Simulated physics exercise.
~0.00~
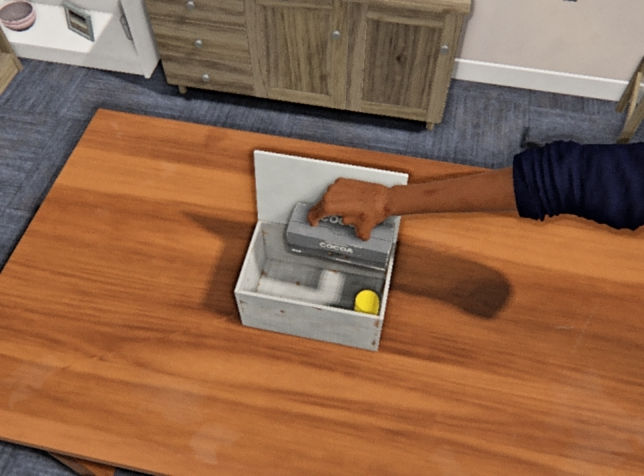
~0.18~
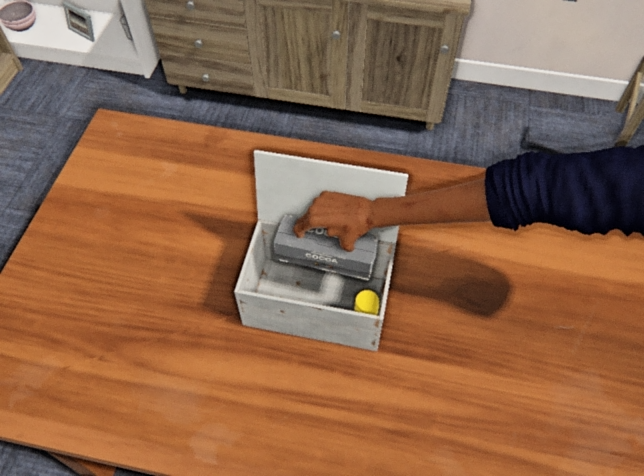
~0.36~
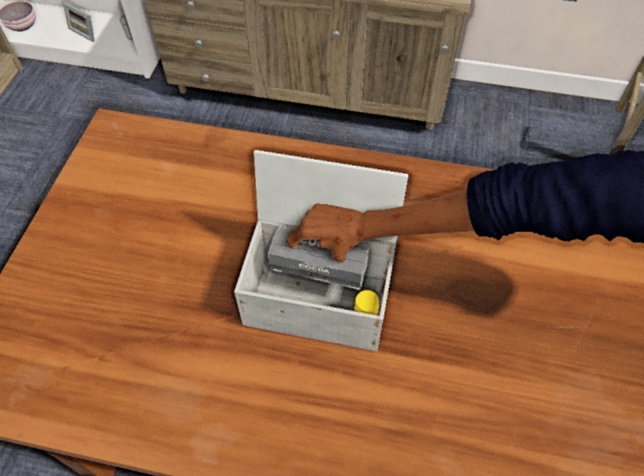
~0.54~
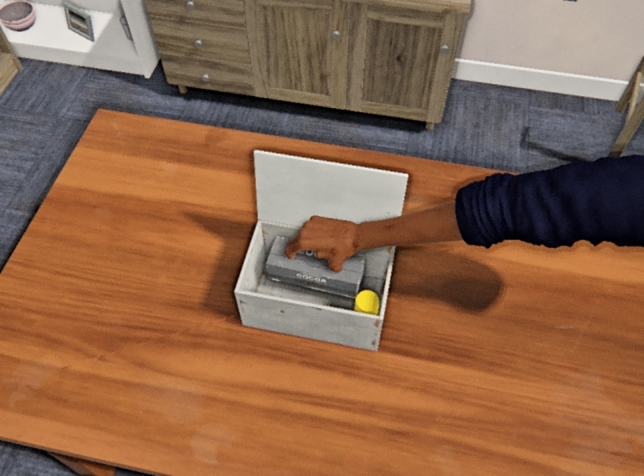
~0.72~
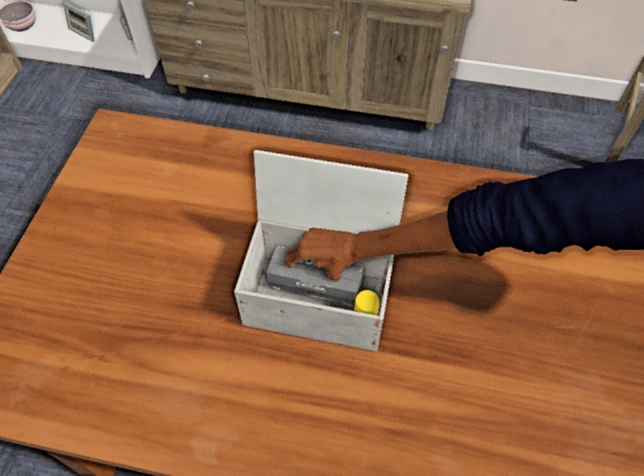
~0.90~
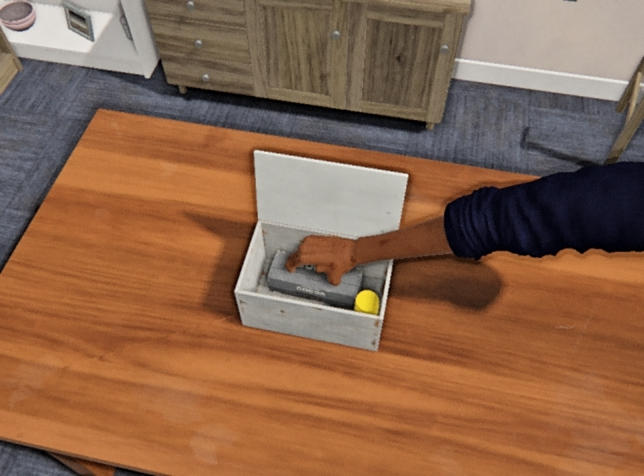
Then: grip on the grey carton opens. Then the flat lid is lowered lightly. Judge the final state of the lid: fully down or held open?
The lid goes all the way down.
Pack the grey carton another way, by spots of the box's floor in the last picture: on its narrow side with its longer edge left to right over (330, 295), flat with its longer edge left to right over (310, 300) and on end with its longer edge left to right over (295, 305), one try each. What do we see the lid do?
First try: It comes fully down; second try: It comes fully down; third try: It gets propped open.
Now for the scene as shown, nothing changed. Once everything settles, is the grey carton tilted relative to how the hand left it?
Simply put, the grey carton remains unturned.
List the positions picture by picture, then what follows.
The first picture shows coming down; grey carton (341, 236); yellow shaker (366, 312).
The second picture shows coming down; grey carton (326, 247); yellow shaker (366, 312).
The third picture shows coming down; grey carton (319, 257); yellow shaker (366, 312).
The fourth picture shows coming down; grey carton (316, 267); yellow shaker (366, 312).
The fifth picture shows coming down; grey carton (315, 275); yellow shaker (366, 312).
The sixth picture shows put in, still held; grey carton (316, 280); yellow shaker (366, 312).
Around 2.20 s, lid 78° above the rim.
Around 2.60 s, lid 50° above the rim.
Around 3.00 s, lid 12° above the rim.
Finally (3.6 s), lid shut; both still in place. Final places as the last picture's camera would see them, grey carton near (316, 280).
